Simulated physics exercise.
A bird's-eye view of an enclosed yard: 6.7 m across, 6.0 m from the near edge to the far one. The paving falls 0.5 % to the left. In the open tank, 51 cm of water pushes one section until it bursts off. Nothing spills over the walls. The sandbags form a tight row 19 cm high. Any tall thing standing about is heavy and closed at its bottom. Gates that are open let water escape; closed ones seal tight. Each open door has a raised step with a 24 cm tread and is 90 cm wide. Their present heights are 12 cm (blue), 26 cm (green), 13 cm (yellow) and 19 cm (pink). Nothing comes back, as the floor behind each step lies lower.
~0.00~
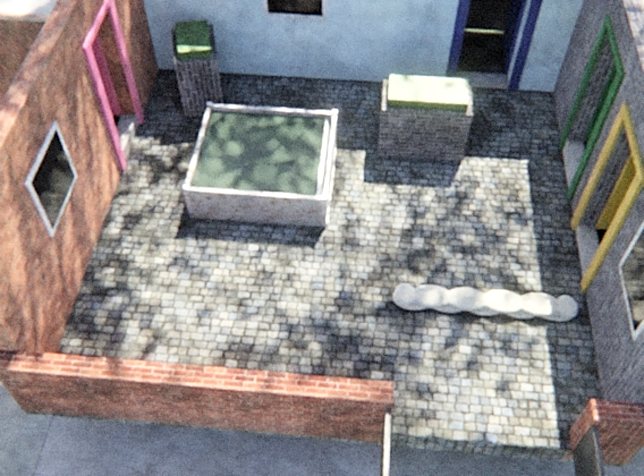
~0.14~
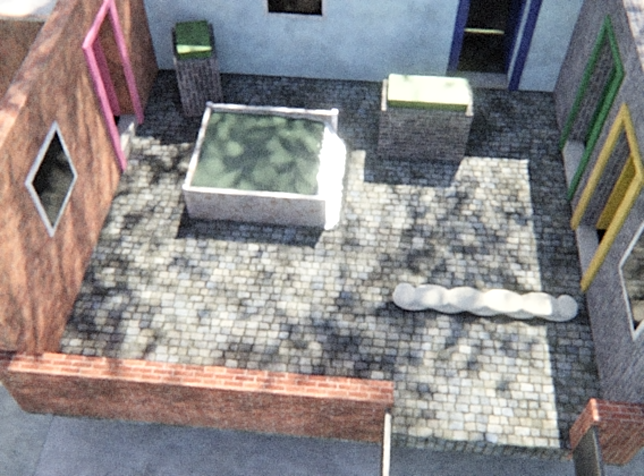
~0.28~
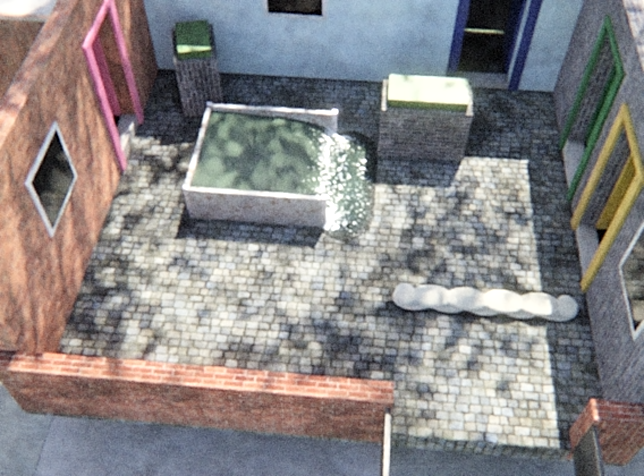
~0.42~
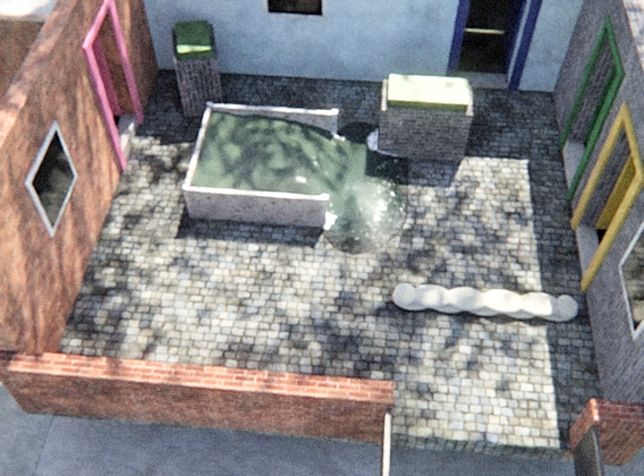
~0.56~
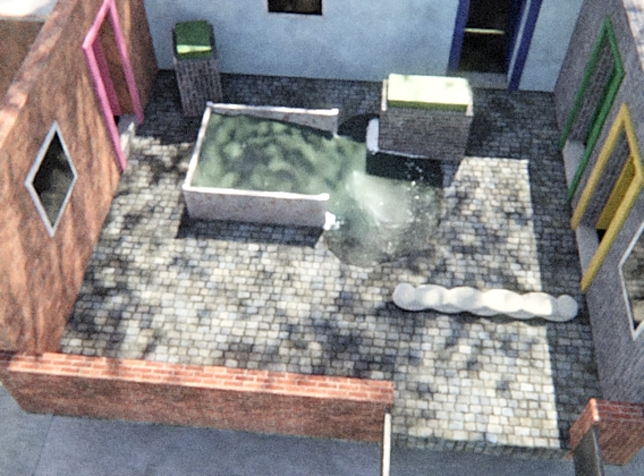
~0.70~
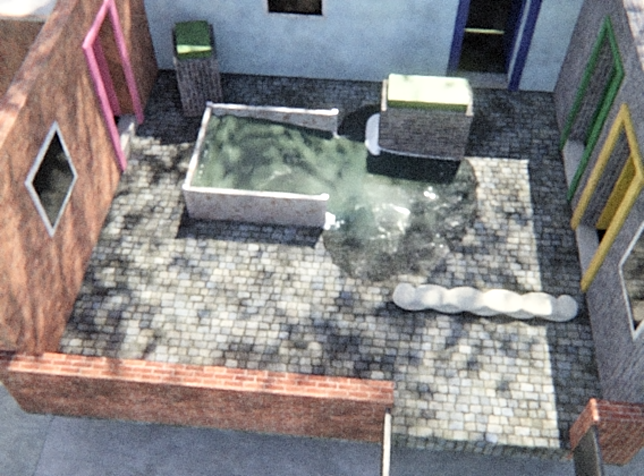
Greenish water poured out through the right side of an open tank in a walled, paved yard, splashing onto the stones and spreading rightward in a widening pool past a nearby planter.
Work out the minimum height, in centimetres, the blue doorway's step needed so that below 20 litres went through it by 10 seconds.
The minimum is roughly 6.5 cm.
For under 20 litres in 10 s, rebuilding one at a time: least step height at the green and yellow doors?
You'd want about 17 centimetres at green and about 18 centimetres at yellow.
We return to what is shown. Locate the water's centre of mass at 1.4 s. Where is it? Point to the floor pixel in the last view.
The water is centred around (336, 182) in the last picture's pixels.
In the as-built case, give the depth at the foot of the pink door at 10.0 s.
About 7.0 cm.
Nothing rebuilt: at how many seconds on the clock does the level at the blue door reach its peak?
Around 6.0 seconds.
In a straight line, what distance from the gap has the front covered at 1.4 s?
I make it some 3.8 m.
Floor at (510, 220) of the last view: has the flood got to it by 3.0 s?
At that moment it's submerged.
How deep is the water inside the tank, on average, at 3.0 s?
I'd put it at some 12 centimetres on average.
After 1.4 s water covers 25 % of the floor, deepest (28 cm) near (374, 151); it has not reached the blue door.
After 3.0 s water covers 45 % of the floor, deepest (26 cm) near (582, 279); 5 cm at the blue door, 0 litres in over its 12 cm step.
After 10.0 s water covers 85 % of the floor, deepest (11 cm) near (240, 127); 5 cm at the blue door, 0 litres in over its 12 cm step.
At the blue door as built, the water arrived by 2.3 s and peaked near 11 cm at 6.0 s.
Run again over the same 10 s with other heights there, 33 litres in over 5.5 cm, 11 litres over 7.5 cm. The limit of 20 litres is kept from about 6.5 cm up.
